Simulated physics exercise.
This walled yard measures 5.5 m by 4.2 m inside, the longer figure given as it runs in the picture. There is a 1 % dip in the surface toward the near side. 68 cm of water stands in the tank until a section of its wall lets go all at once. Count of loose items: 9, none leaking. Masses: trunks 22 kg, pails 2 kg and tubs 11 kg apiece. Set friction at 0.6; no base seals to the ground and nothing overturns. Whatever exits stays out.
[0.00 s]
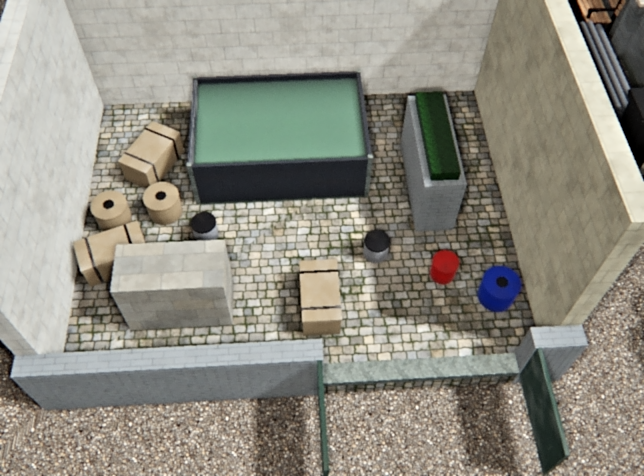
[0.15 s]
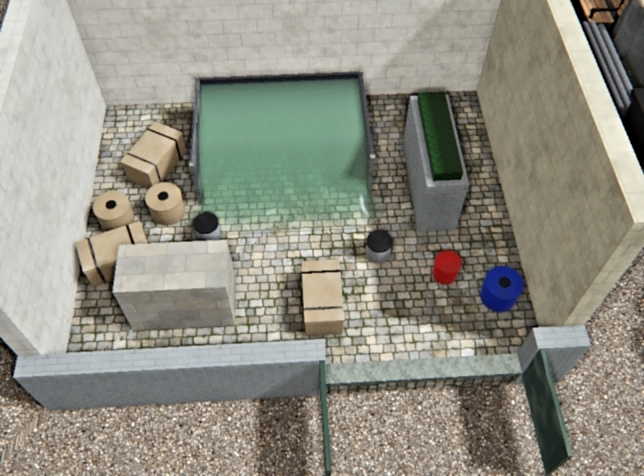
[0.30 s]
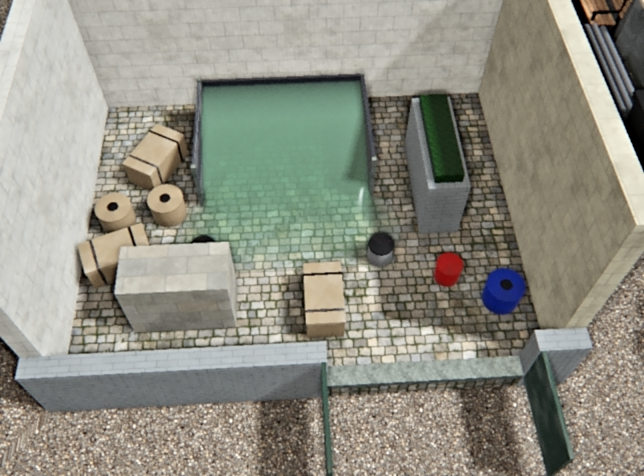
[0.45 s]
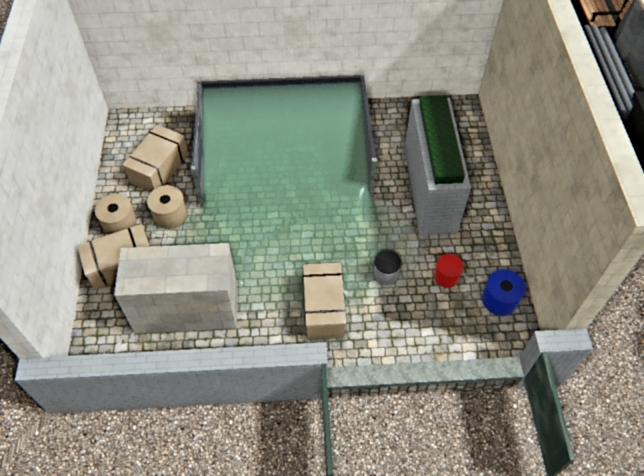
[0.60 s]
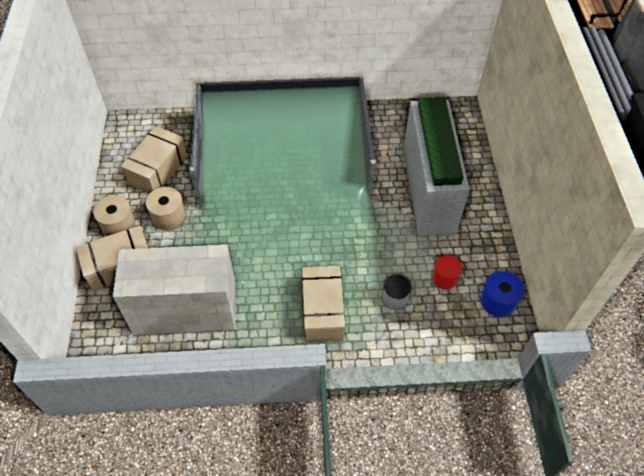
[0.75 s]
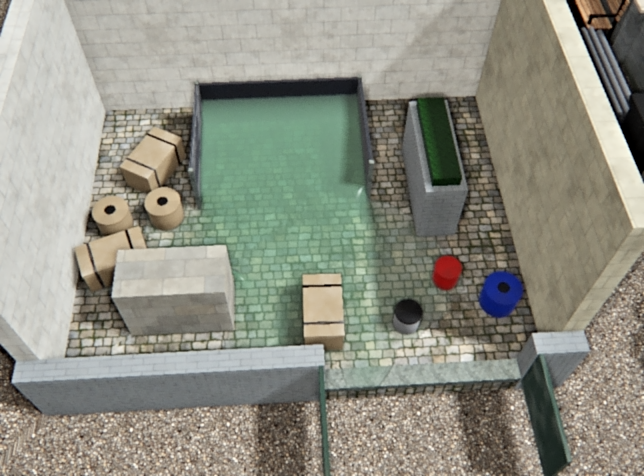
Walled cobbled yard with green water spreading from an open-fronted tank, a dark pail sliding forward past boxes and a red pail.
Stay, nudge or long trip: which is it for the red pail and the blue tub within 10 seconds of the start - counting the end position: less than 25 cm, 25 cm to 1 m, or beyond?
Result: The red pail ends up well away. The blue tub shifts a short distance.
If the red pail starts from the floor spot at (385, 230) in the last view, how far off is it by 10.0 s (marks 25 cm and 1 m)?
Well, it is shoved a long way.
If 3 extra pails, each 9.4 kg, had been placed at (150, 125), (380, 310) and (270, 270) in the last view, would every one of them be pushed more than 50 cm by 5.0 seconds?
Taking them in order: Not far enough, far enough and far enough.
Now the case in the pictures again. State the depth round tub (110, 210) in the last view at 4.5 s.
Around 11 centimetres.
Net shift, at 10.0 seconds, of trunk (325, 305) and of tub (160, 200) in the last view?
First one gone out, then 60 cm for the second.
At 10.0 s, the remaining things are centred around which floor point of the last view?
Mean floor pixel: About (227, 227).
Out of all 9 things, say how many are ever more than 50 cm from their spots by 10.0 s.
Count: 9.
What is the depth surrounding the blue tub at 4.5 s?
I'd say around 6 cm.
After 2.0 s the red pail is near (475, 301), 0.5 m from its start, afloat; the blue tub is near (504, 288), 0.0 m from its start, aground; 2 of 9 are out; 3 afloat.
After 4.5 s the red pail has gone out; the blue tub is near (488, 240), 0.7 m from its start, aground; 3 of 9 are out; 5 afloat.
After 7.0 s the red pail has gone out; the blue tub is near (480, 227), 0.9 m from its start, aground; 3 of 9 are out; 5 afloat.
After 10.0 s the red pail has gone out; the blue tub is near (488, 255), 0.5 m from its start, afloat; 3 of 9 are out; 4 afloat.
